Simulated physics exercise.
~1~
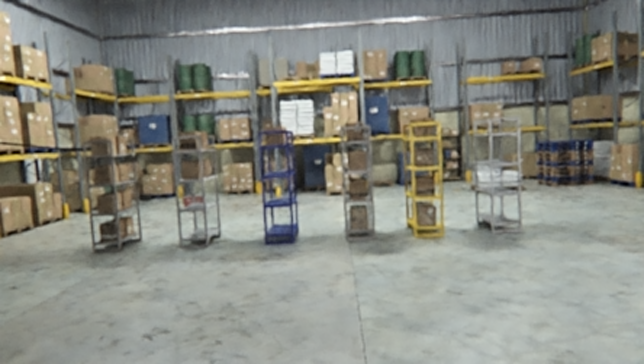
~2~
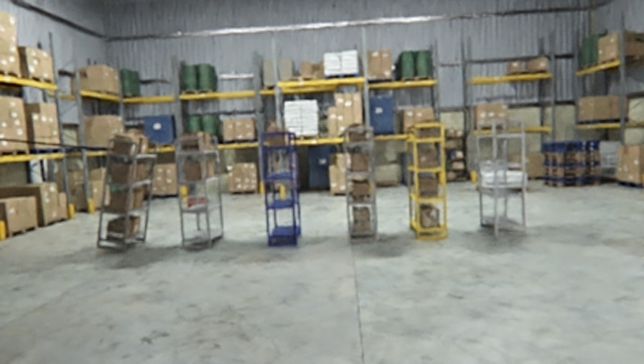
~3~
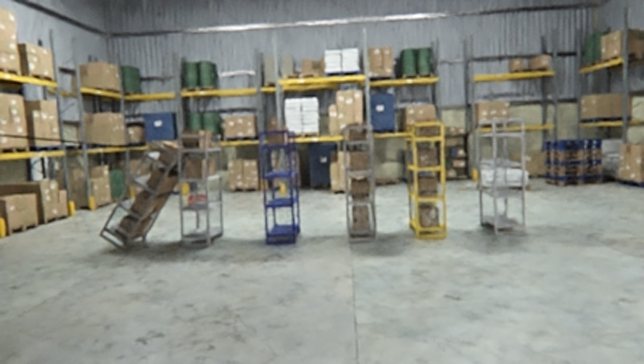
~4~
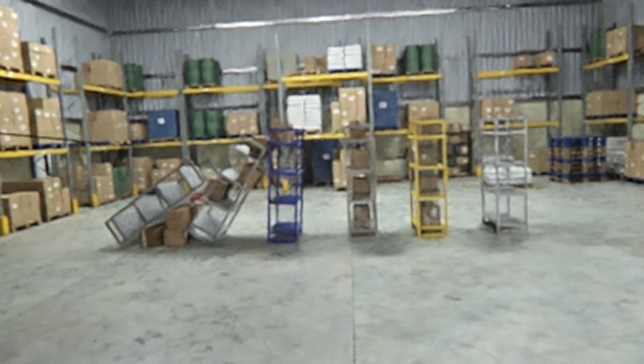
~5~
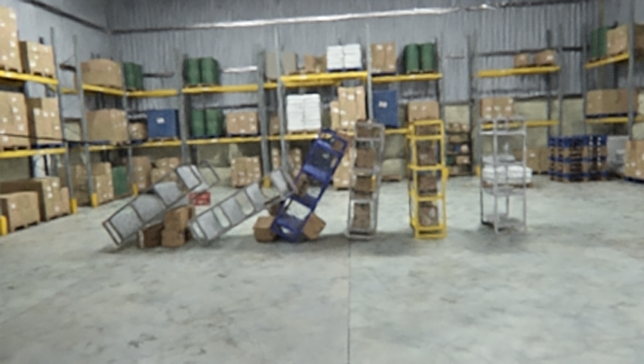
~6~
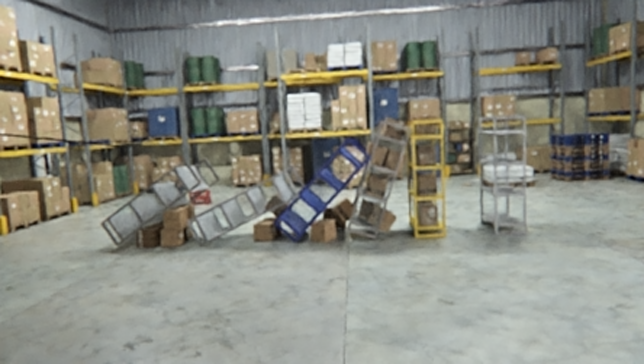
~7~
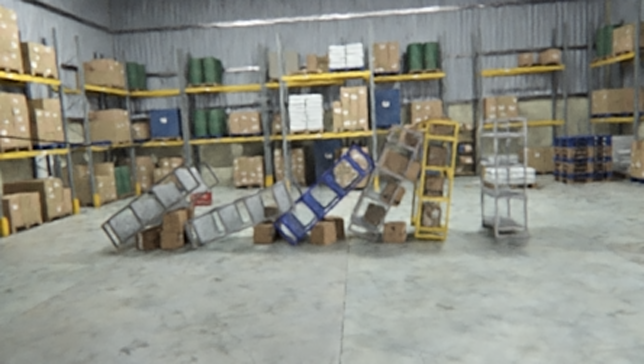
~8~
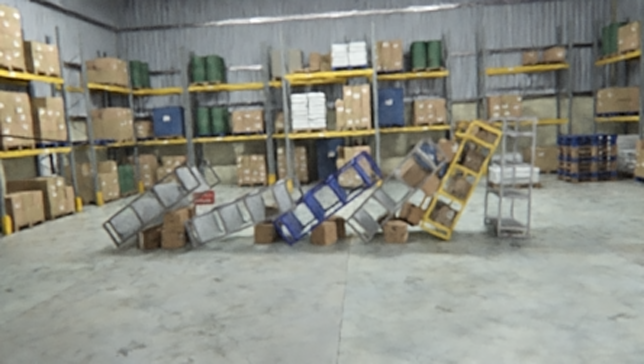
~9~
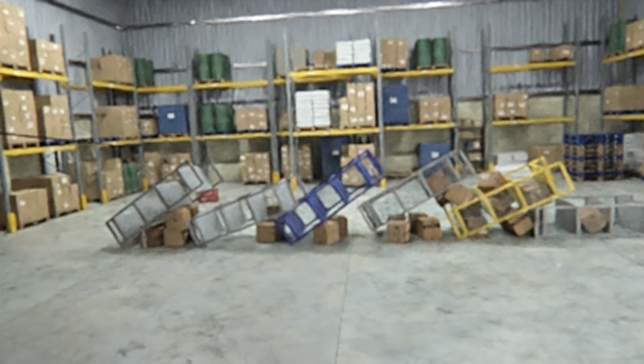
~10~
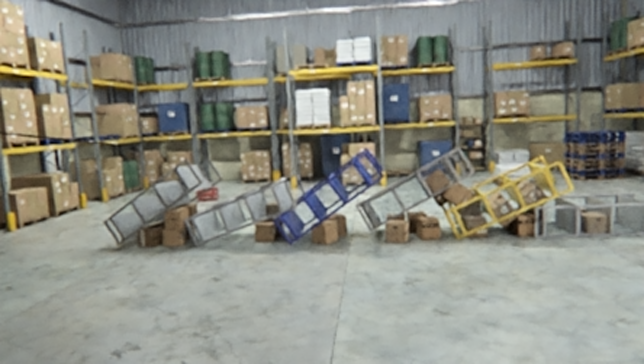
Warehouse floor with six shelving units toppling one after another from left to right, spilling cartons until none stands upright.
